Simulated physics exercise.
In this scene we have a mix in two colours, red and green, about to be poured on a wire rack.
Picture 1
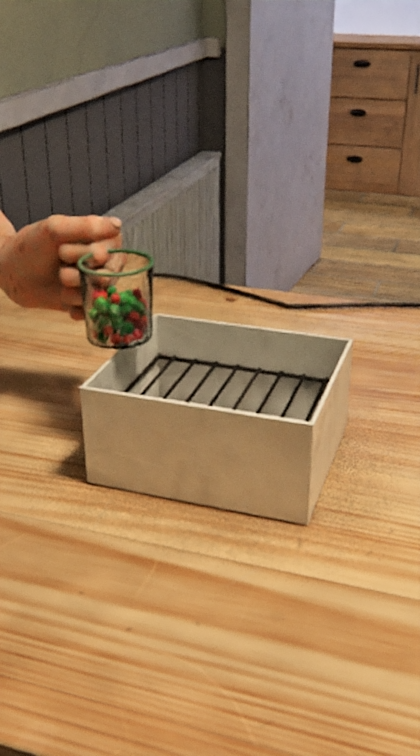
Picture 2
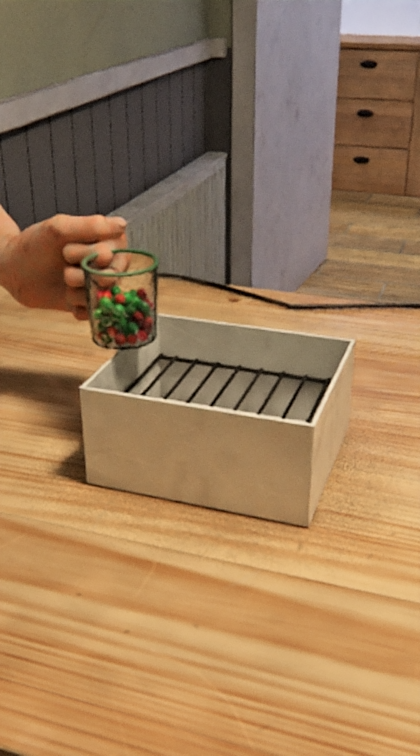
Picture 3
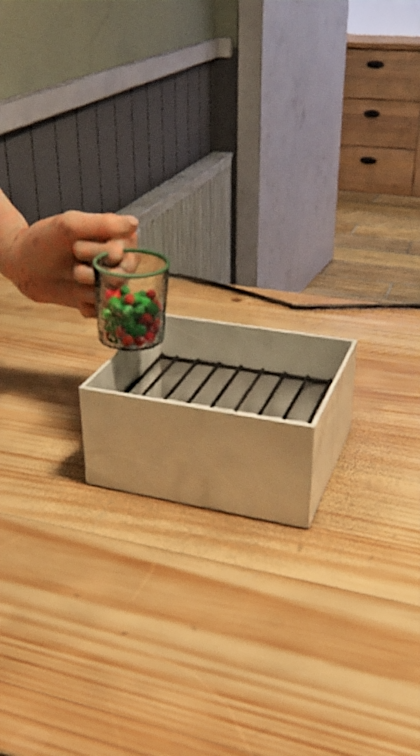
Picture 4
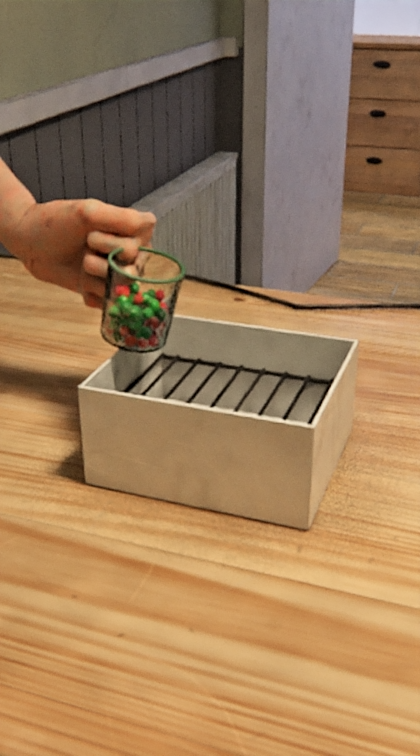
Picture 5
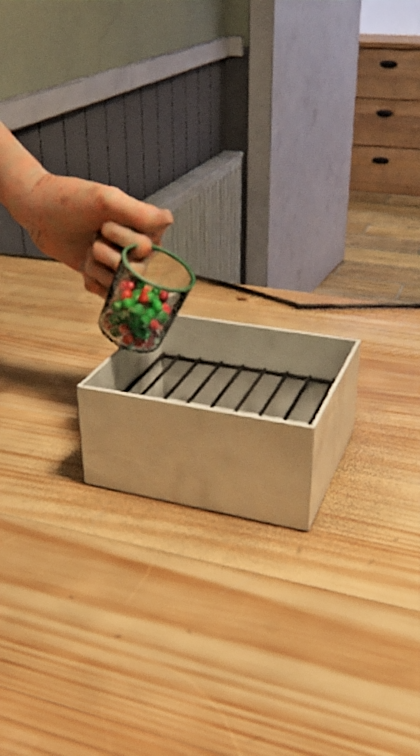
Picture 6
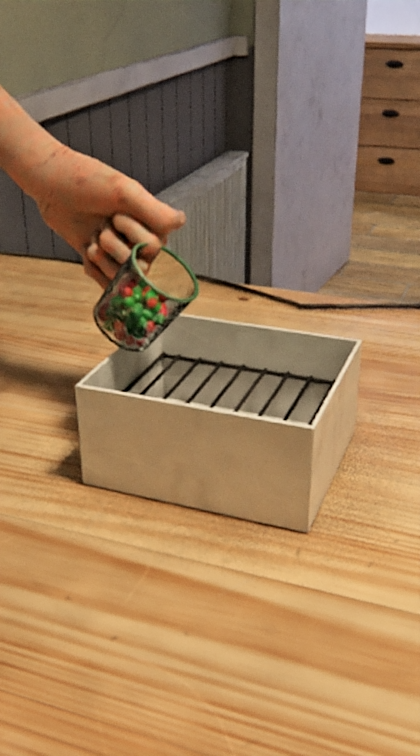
On a wooden table, a hand held a small clear cup of red and green pieces beside a pale box with a wire rack inside, then moved it slightly right and gradually tilted it.
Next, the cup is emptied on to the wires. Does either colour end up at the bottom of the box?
Once it's all poured, the red bits escape below and the green bits escape below.
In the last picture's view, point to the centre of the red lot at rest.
About (218, 462).
Then, 0.28 s after the last picture, red ones, all in the cup; green ones, all in the cup.
Then, 0.58 s after the last picture, red ones, nearly all in the cup, a stray few on or over the wires; green ones, nearly all in the cup, a small part on or over the wires.
Then, 0.94 s after the last picture, red ones, about a third on or over the wires, about two thirds under the rack; green ones, about a quarter on or over the wires, most under the rack.
At rest, red ones, all under the rack; green ones, all under the rack.
